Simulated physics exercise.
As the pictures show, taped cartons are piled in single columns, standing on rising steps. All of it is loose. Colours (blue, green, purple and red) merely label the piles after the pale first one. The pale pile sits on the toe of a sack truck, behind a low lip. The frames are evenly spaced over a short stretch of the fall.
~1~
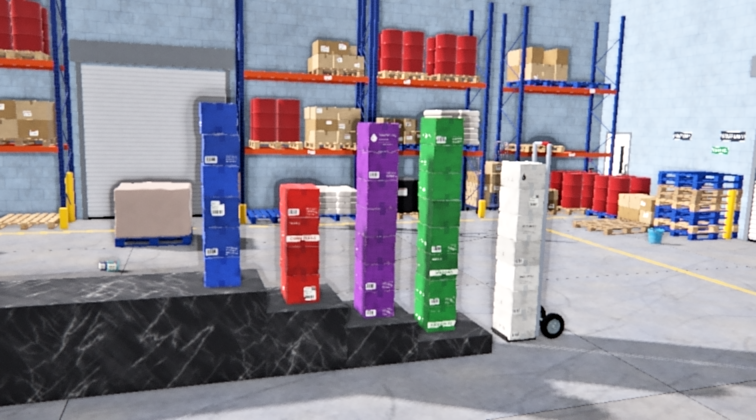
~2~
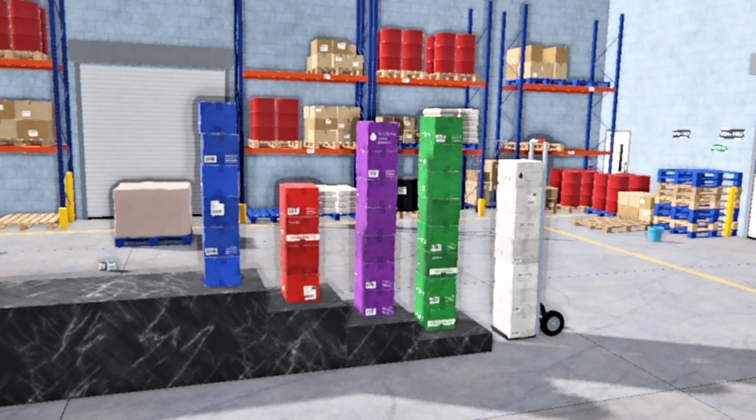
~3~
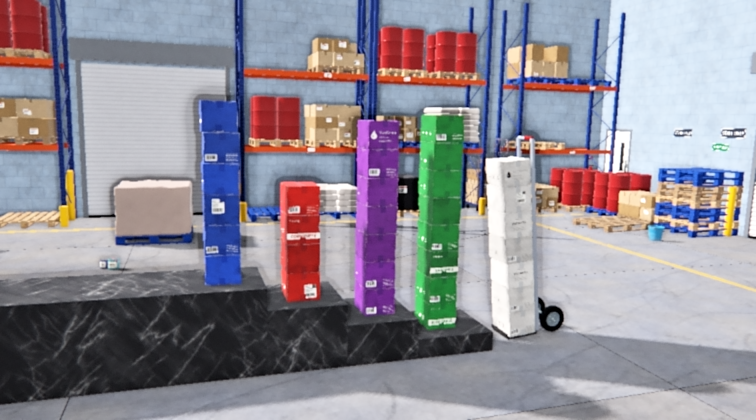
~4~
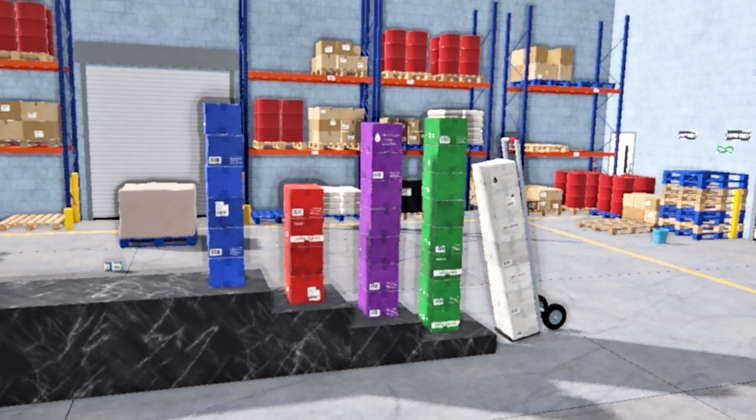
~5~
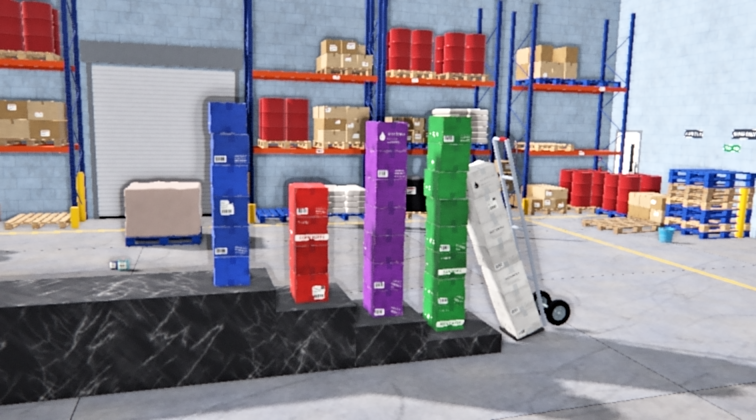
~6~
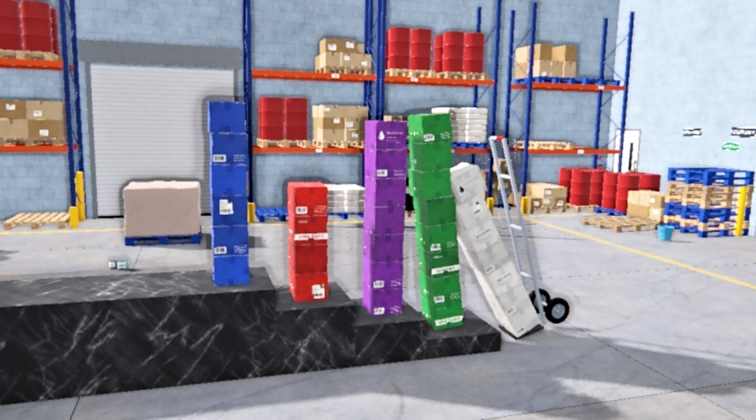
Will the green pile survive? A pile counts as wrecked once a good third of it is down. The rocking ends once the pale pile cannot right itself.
The green pile comes down.
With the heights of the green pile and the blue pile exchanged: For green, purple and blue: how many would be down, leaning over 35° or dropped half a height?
By colour: Green 5, purple 7, blue 8.
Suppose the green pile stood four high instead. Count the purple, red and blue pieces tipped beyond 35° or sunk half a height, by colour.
Purple 7, red 3, blue 6.
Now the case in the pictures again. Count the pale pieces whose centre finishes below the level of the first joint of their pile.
1 of them.
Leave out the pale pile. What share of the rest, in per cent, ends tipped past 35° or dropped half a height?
Roughly 90 per cent.
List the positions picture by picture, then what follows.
In the first picture (pixels give the middle of a visible side), truck frame (547, 184) level; top green carton (450, 131); top blue carton (220, 119); none of the others has stirred.
Truck frame (544, 182) rocked barely; top green carton (449, 130), in the second picture.
Truck frame (533, 178) rocked a little, top of the pale pile leaning a little; top green carton (450, 129); none of the others has stirred, in the third picture.
Truck frame (521, 180) rocked a little, top of the pale pile leaning a little; top green carton (454, 131); none of the others has stirred, in the fourth picture.
Truck frame (515, 179) rocked clearly, top of the pale pile leaning clearly; top green carton (458, 130); one has shifted, in the fifth picture.
Truck frame (512, 178) rocked clearly, top of the pale pile leaning clearly; top green carton (437, 128) tilted a little; top purple carton (392, 135); steepest lean, the carton at (437, 184); movement in 8 of them, in the sixth picture.
Shortly afterwards, 7 of the pale pile down; none of the 8 green cartons down (0 of 25 in all colours); top green carton tilted barely; top purple carton tilted a little.
Next, 7 of the pale pile down; 8 of the 8 green cartons down (17 of 25 in all colours); top green carton tilted steeply, some three heights lower; top purple carton tilted well over, some two heights lower.
In the end, 7 of the pale pile down; 8 of the 8 green cartons down (23 of 25 in all colours); top green carton tilted steeply, some three heights lower; top blue carton upside down. From the last view, middles, top green carton near (389, 199).
